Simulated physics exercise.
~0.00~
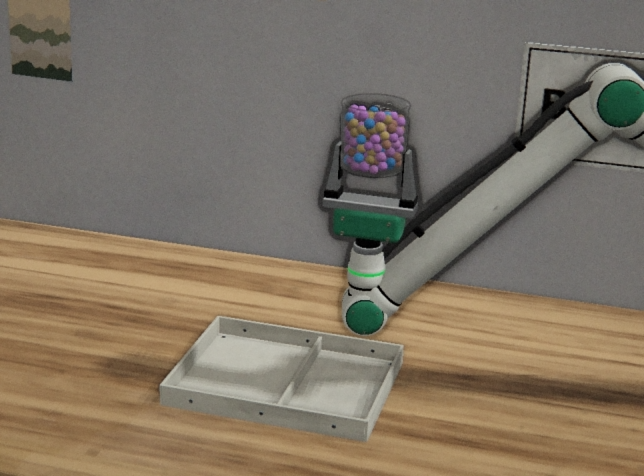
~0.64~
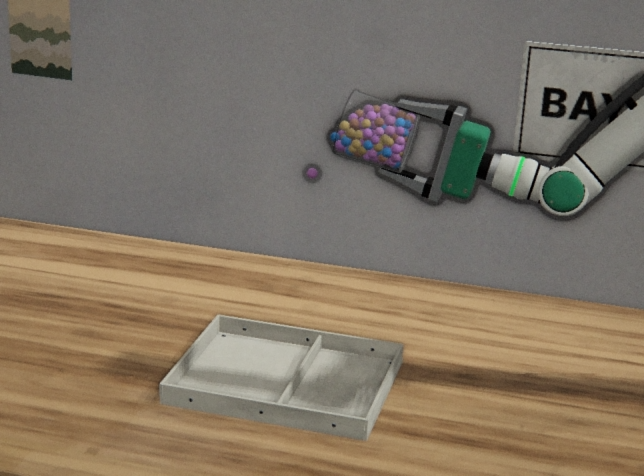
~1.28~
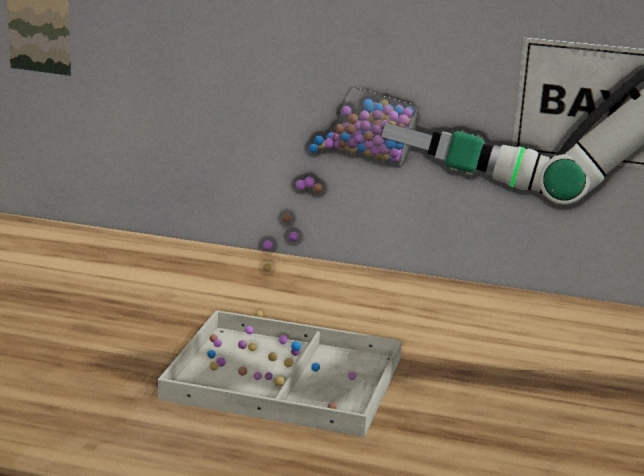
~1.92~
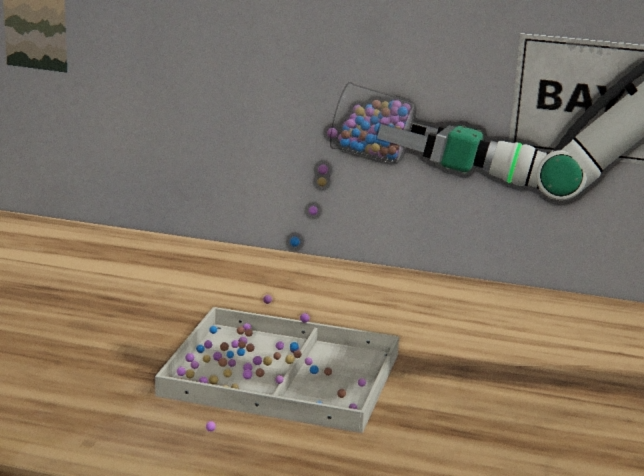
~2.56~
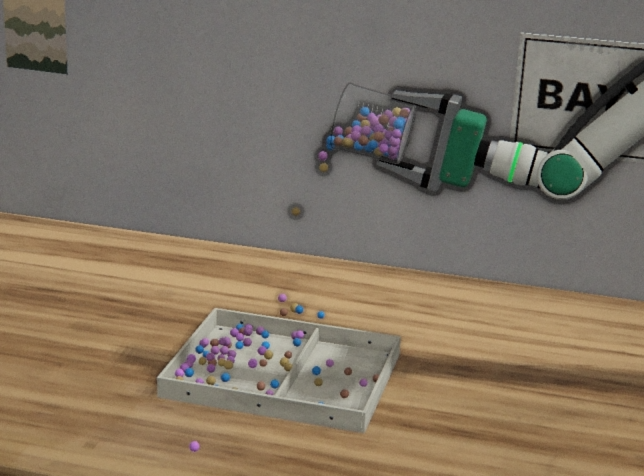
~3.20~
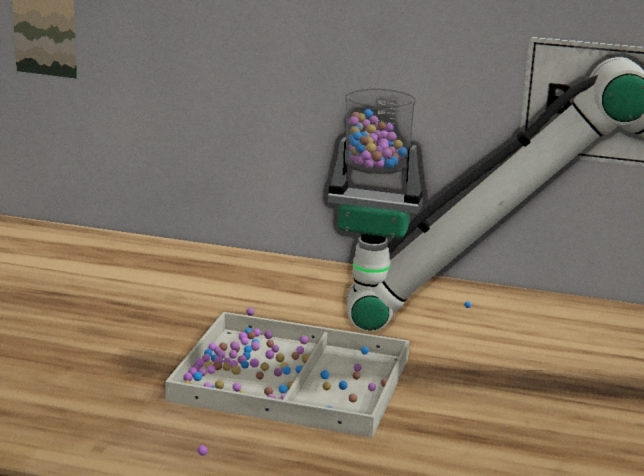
Robot arm tipping a clear cup of colourful round sweets over a divided tray, scattering a few outside, then righting it part-full.
